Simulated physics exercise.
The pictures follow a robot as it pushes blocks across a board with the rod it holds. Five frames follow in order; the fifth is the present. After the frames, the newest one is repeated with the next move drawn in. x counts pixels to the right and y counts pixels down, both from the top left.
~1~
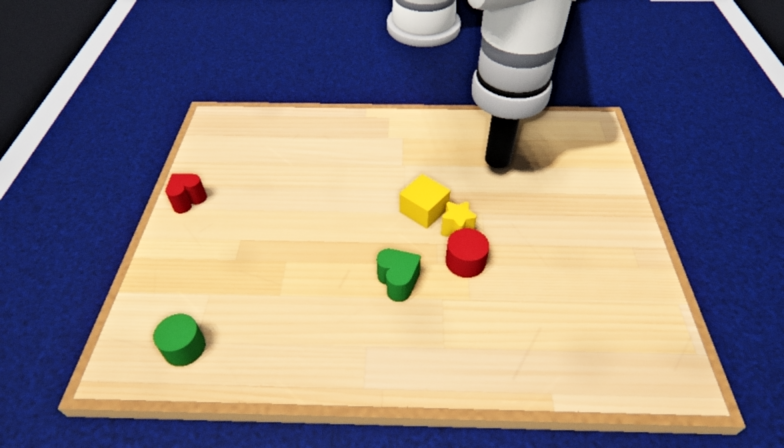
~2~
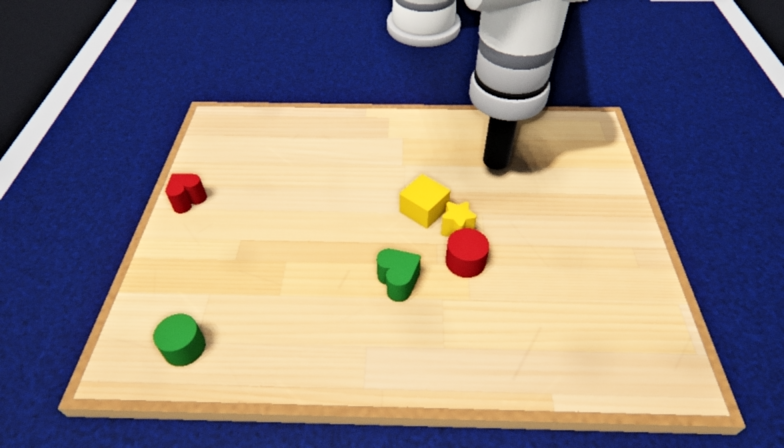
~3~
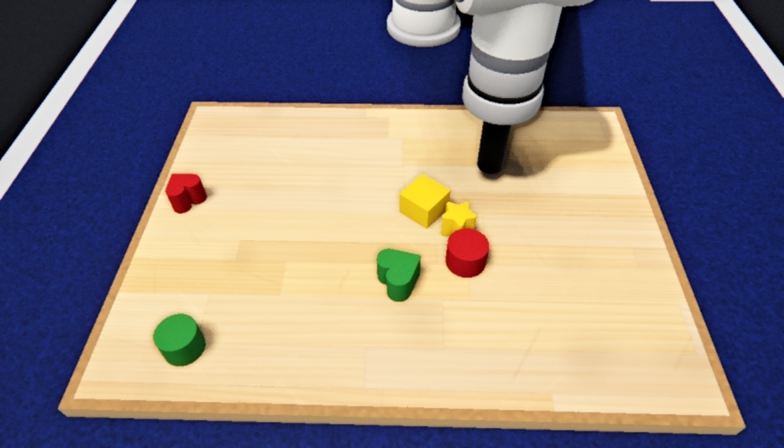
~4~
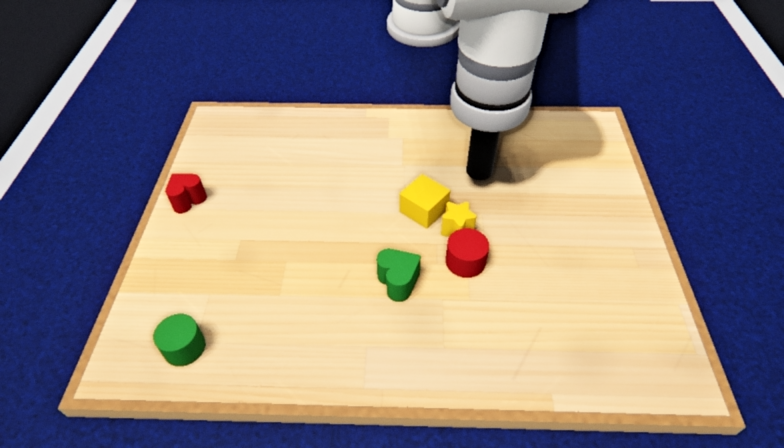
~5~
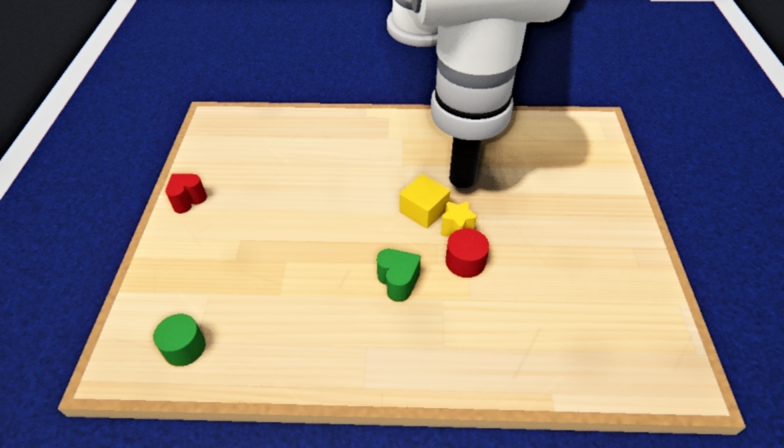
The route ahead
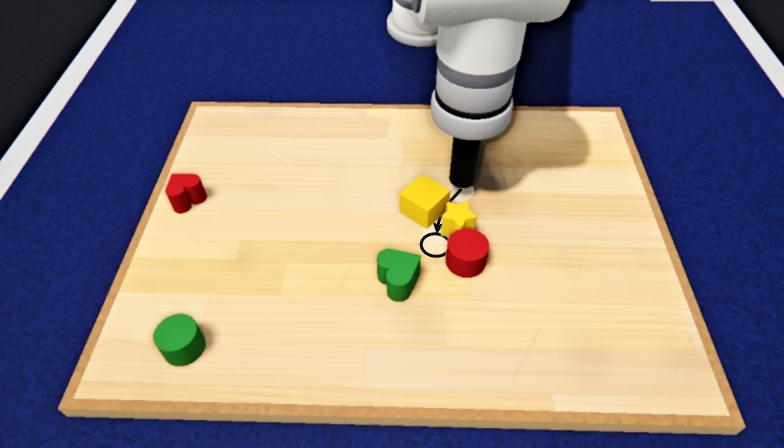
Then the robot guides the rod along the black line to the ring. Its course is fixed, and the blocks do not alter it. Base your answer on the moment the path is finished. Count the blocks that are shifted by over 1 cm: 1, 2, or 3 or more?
Three or more get moved.
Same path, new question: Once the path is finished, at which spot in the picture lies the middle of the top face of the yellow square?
Most likely (406, 205).
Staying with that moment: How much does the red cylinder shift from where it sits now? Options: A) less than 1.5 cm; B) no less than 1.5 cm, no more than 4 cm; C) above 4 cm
It's B.
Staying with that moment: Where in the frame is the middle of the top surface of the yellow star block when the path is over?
Its top centre lands on (465, 231).
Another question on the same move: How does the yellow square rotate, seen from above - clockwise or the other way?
It twists clockwise.
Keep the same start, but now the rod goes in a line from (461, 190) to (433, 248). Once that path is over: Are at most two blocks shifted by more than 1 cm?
That would be a no.
Drawn move, from (461, 190) by way of (441, 214) to (436, 245).
The first path, step by step. Halfway along, rod at (442, 204); yellow square at (411, 201), turned 35° clockwise; yellow star block at (459, 215), turned 15° anticlockwise.
At the end, rod at (436, 235); green heart-shaped block still; yellow square at (406, 205), turned 55° clockwise; yellow star block at (465, 231), turned 75° anticlockwise; red cylinder at (484, 259).
